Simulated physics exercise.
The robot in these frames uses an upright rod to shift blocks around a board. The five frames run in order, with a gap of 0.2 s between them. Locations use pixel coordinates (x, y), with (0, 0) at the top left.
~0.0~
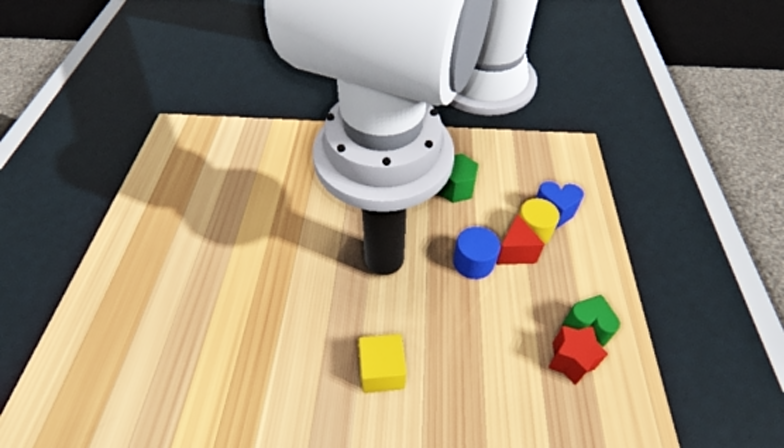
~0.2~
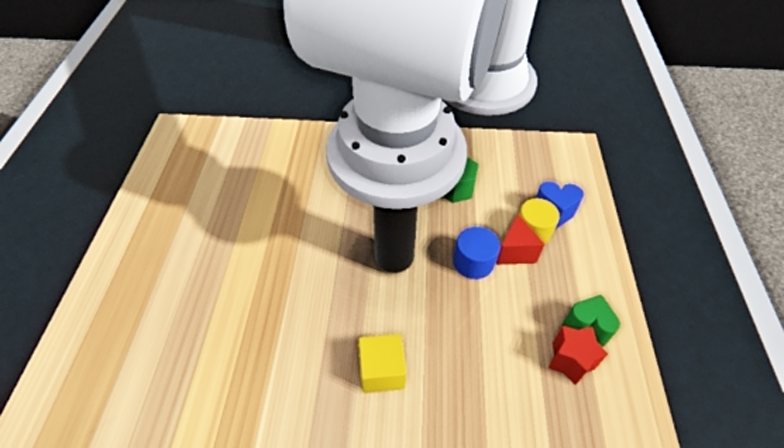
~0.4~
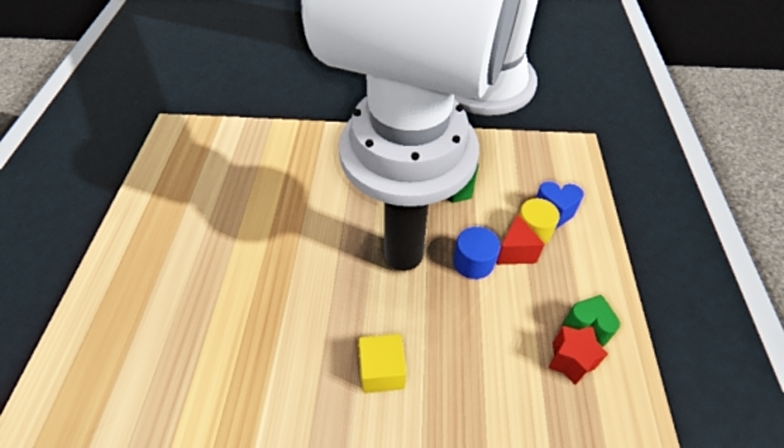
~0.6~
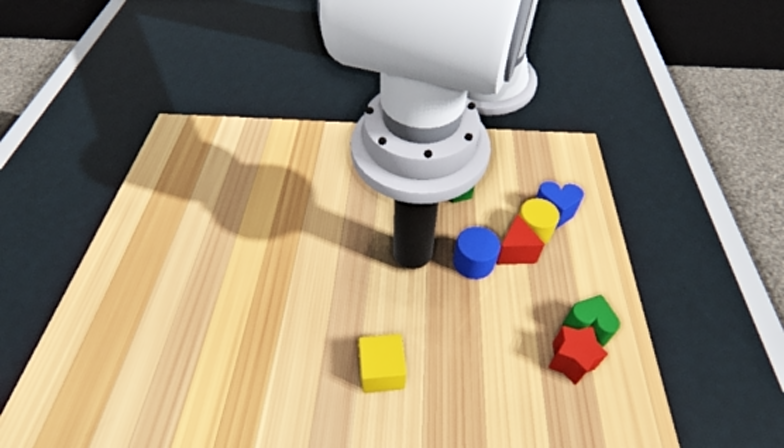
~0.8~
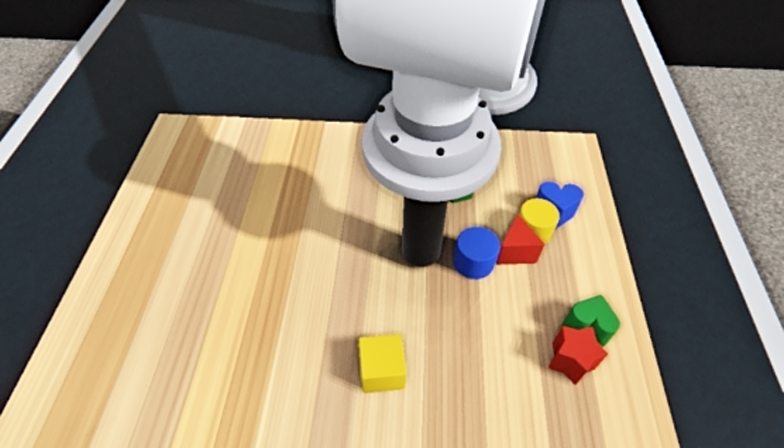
In this clip, a robot arm holding an upright black rod moves slightly to the right over a wooden board, closing part of the space beside a blue cylinder, while the scattered blue, red, yellow and green blocks stay still.
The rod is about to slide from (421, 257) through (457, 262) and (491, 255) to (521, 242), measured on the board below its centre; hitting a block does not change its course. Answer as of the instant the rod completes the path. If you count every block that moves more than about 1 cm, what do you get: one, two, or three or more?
3 or more.
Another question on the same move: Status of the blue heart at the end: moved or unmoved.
That block will leave its spot.
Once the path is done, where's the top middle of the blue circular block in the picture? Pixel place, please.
About (541, 259).
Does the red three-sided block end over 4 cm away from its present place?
Yes, I think so.
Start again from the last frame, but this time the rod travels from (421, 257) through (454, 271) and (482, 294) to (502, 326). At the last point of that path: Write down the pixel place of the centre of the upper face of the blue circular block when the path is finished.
The answer is (534, 271).
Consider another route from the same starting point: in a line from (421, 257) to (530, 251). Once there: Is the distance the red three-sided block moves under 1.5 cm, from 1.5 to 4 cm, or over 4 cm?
Upwards of 4 cm.
What follows on the original path. One third of the way, rod at (458, 258); blue circular block at (503, 250); red three-sided block at (532, 236), turned 45° anticlockwise.
Two thirds of the way, rod at (493, 250); blue circular block at (535, 256); red three-sided block at (558, 237), turned 80° anticlockwise.
At the end, rod at (523, 237); blue circular block at (541, 259); red three-sided block at (572, 238), turned 60° anticlockwise; yellow circular block at (555, 205); blue heart at (572, 185).
